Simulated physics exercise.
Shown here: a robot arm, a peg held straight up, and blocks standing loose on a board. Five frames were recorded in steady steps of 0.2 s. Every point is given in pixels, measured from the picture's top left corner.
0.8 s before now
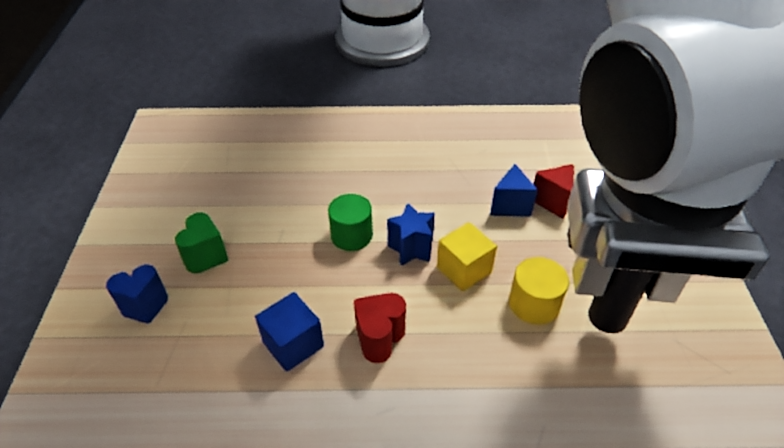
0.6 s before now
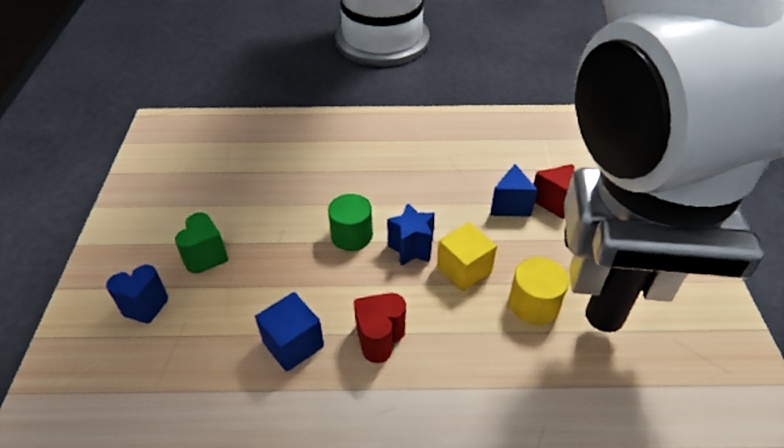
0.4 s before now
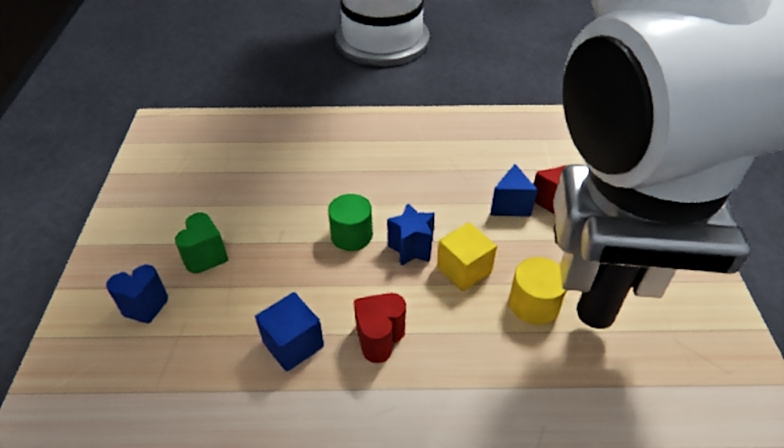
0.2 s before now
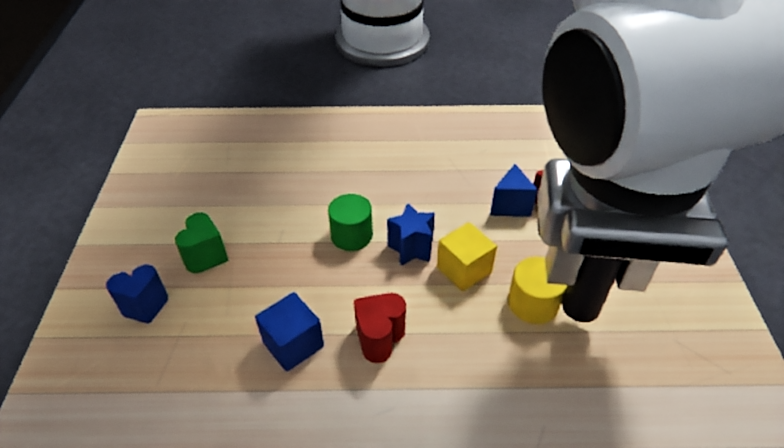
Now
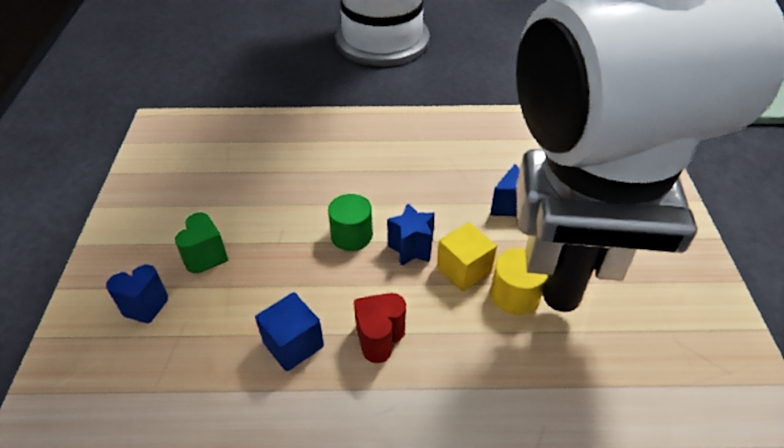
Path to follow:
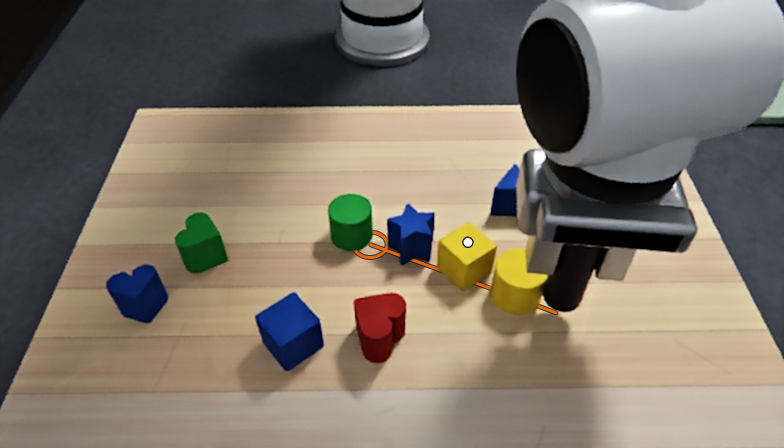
Robot arm moving a black peg left across a wooden board, then pushing the yellow cylinder slightly left among scattered coloured blocks.
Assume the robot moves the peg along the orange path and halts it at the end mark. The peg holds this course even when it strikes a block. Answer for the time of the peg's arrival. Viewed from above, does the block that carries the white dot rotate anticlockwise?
Yes, that is what happens.
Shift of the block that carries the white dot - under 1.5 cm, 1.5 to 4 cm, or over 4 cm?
Over 4 cm.
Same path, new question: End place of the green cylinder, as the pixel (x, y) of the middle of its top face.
It should be at about (316, 199).
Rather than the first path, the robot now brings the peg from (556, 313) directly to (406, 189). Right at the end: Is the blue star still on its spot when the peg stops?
No - that is not the case.
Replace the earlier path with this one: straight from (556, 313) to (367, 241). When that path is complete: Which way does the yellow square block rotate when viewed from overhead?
The turn is anti-clockwise.
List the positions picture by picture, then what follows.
Tip of the peg (607, 318), middles of tops, green cylinder (350, 208), blue star (413, 221), yellow square block (468, 242), yellow cylinder (542, 277), in the first frame.
Peg (604, 317), nothing pushed, in the second frame.
Peg (595, 313), nothing pushed, in the third frame.
Peg (581, 307), nothing pushed, in the fourth frame.
Peg (562, 298), green cylinder (350, 208), blue star (413, 221), yellow square block (468, 242), yellow cylinder (522, 267), in the fifth frame.
The line goes straight from (556, 313) to (370, 245); the dot is on the yellow square block.
The first path, step by step. One third of the way, peg (491, 272); green cylinder (334, 204); blue star (381, 206); yellow square block (421, 214), turned 40° anticlockwise; yellow cylinder (464, 233).
Two thirds of the way, peg (428, 250); green cylinder (316, 199); blue star (348, 182); yellow square block (388, 182), turned 55° anticlockwise; yellow cylinder (423, 208).
At the end, peg (370, 229); green cylinder (316, 199); blue star (348, 181), turned 15° anticlockwise; yellow square block (390, 175), turned 75° anticlockwise; yellow cylinder (415, 200).
